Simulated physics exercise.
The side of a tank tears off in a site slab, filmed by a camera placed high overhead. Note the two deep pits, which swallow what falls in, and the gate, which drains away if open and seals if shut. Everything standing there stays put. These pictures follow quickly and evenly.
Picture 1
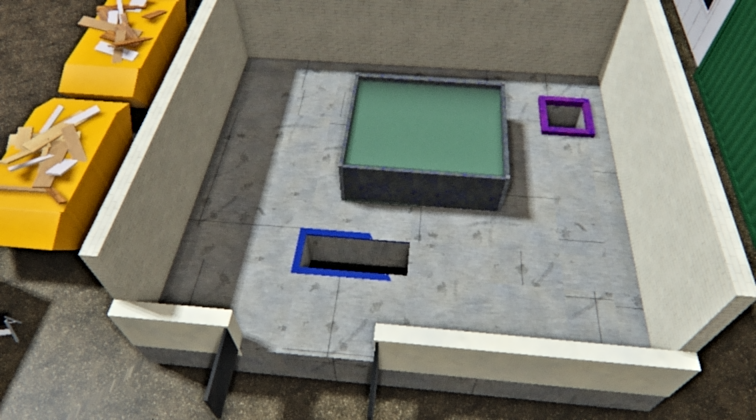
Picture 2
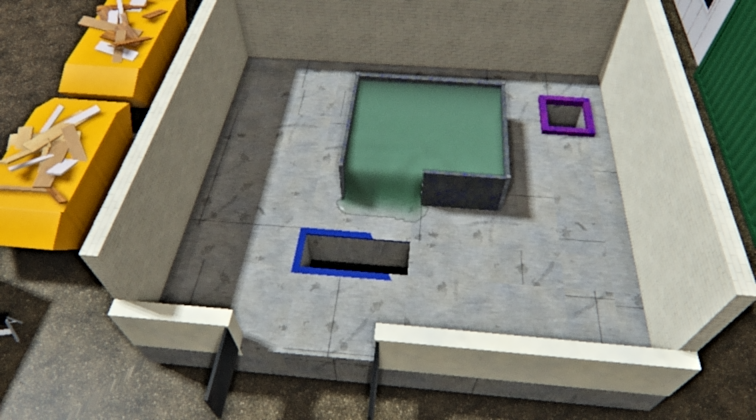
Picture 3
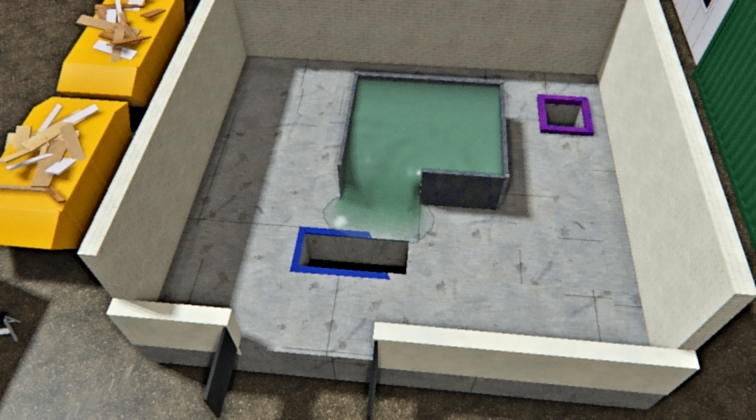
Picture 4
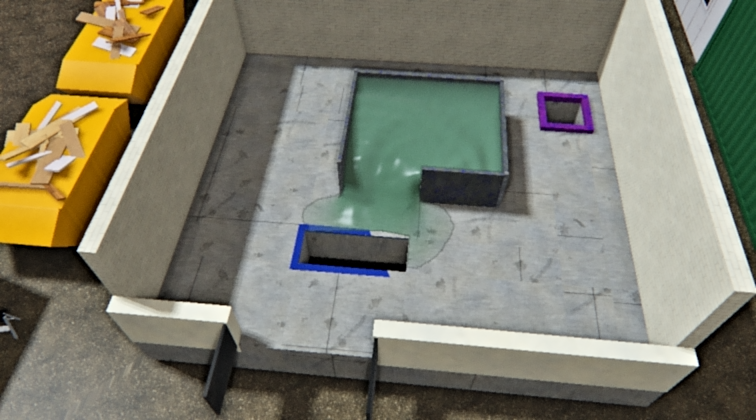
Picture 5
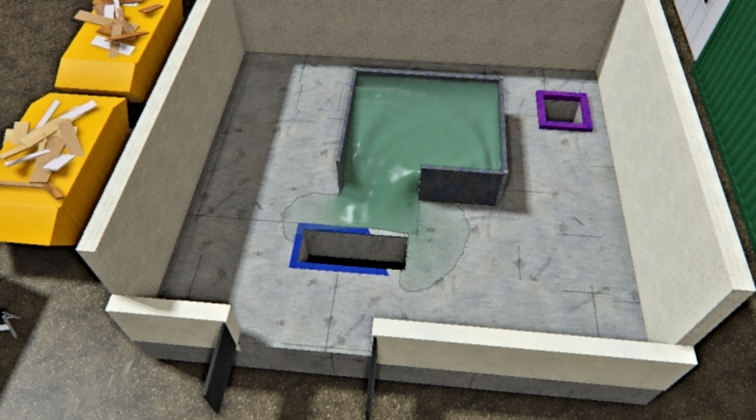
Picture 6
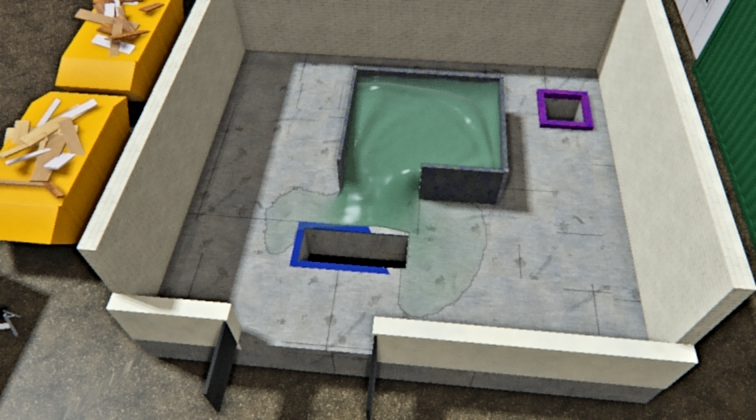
On a walled concrete slab, part of the near side of a dark tank came away and green water poured out toward the blue-edged pit, then spread across the floor around both ends of it.
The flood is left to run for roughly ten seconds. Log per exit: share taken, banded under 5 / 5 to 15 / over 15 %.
Gate: Short of five per cent, purple pit: Short of five per cent, blue pit: Beyond fifteen per cent.
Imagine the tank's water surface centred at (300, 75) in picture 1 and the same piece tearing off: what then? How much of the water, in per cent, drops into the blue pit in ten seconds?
Estimate for the blue pit - some 15 in a hundred.
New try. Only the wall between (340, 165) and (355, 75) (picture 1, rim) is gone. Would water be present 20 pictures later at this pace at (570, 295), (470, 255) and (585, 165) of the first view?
Taking them in order, I'd say not reached, not reached and not reached.
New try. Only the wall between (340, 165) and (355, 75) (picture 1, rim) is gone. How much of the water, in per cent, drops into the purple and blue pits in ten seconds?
In per cent: Purple 6, blue 14.
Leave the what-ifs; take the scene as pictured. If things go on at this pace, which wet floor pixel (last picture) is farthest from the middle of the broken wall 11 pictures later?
Somewhere close to (637, 361).
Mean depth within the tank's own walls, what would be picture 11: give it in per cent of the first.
Roughly 72 per cent.
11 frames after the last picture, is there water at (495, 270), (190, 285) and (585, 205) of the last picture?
In turn, the three spots are high and dry, soaked and high and dry.
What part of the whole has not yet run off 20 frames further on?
Roughly 52 %.
A moment on, water covers 15 % of the floor; the gate 0 %, the purple pit 0 %, the blue pit 18 %.
Next, water covers 15 % of the floor; the gate 0 %, the purple pit 0 %, the blue pit 33 %.
Then, water covers 25 % of the floor; the gate 0 %, the purple pit 0 %, the blue pit 47 %.
Later, water covers 30 % of the floor; the gate 0 %, the purple pit 0 %, the blue pit 63 %.
In the end, water covers 35 % of the floor; the gate 1 %, the purple pit 0 %, the blue pit 76 %.
